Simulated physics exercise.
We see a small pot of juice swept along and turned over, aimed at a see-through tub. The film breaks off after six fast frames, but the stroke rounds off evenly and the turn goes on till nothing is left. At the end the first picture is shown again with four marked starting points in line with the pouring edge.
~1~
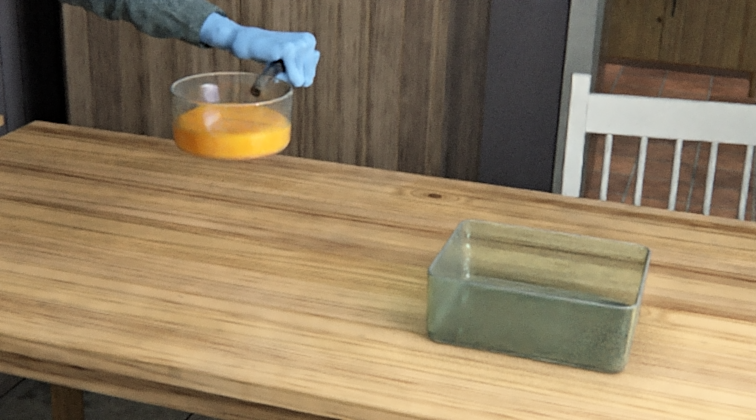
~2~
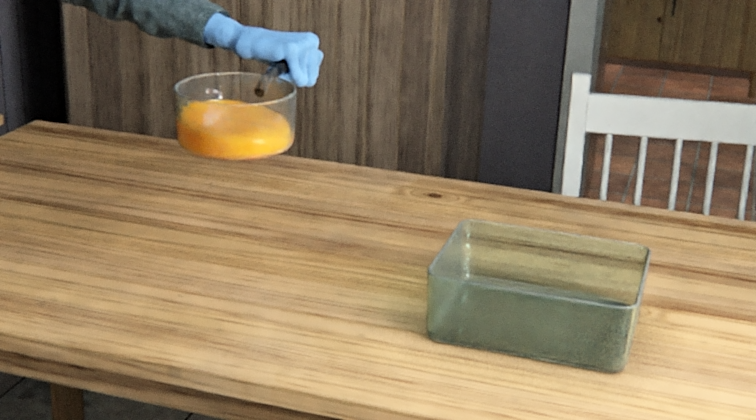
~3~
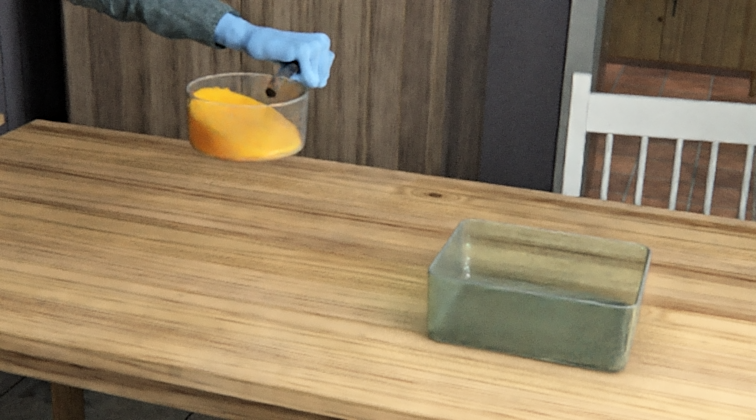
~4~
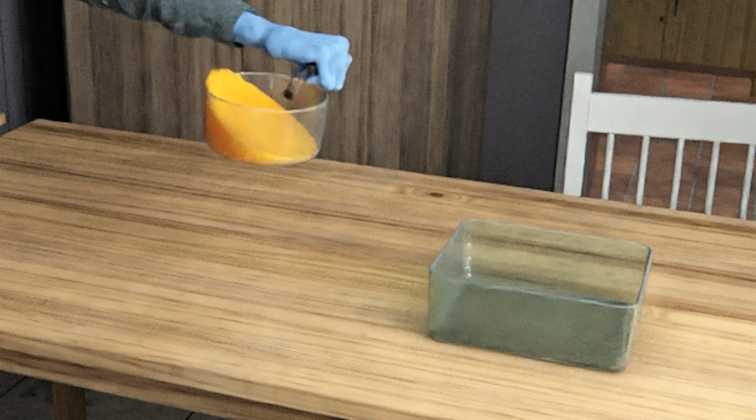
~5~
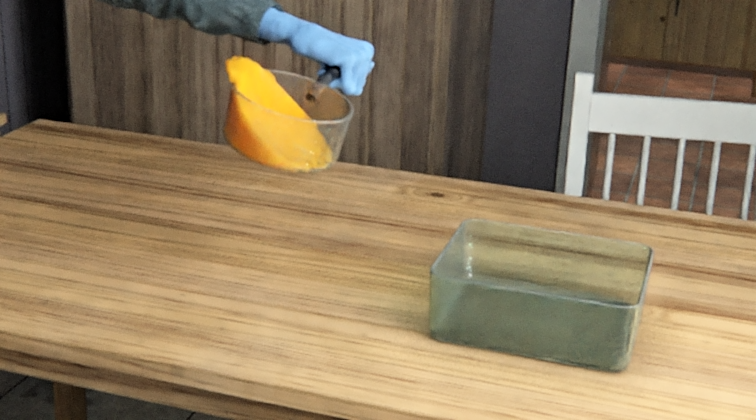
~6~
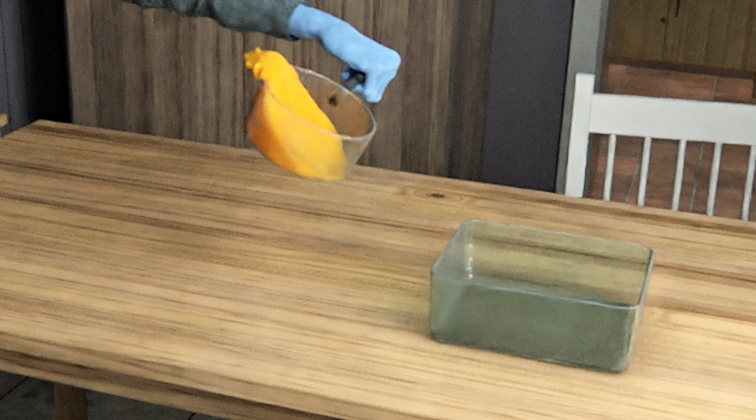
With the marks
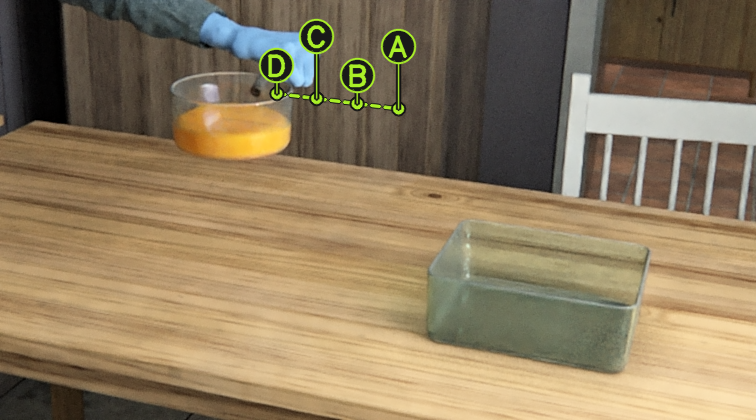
At a wooden table with an empty see-through tub on it, a blue-gloved hand holds up a small clear pot of orange juice. The hand sweeps the pot rightward, and the juice slopes up toward the left side. As the pot tilts down to the right, juice bulges over its left rim.
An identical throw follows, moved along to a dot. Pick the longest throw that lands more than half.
C will do.
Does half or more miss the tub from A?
No, that is safe.
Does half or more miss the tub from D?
Yes, it does.
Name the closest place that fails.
It is D.
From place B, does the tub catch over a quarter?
Yes.
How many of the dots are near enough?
Three.
On the marked copy, A at (398, 108); B at (357, 103); C at (316, 98); D at (276, 93).
If A is chosen, about 82 % lands in the tub, 6 % falls short and 12 % goes beside or beyond.
If B is chosen, about 83 % lands in the tub, 7 % falls short and 10 % goes beside or beyond.
If C is chosen, about 63 % lands in the tub, 26 % falls short and 12 % goes beside or beyond.
If D is chosen, about 33 % lands in the tub, 61 % falls short and 6 % goes beside or beyond.
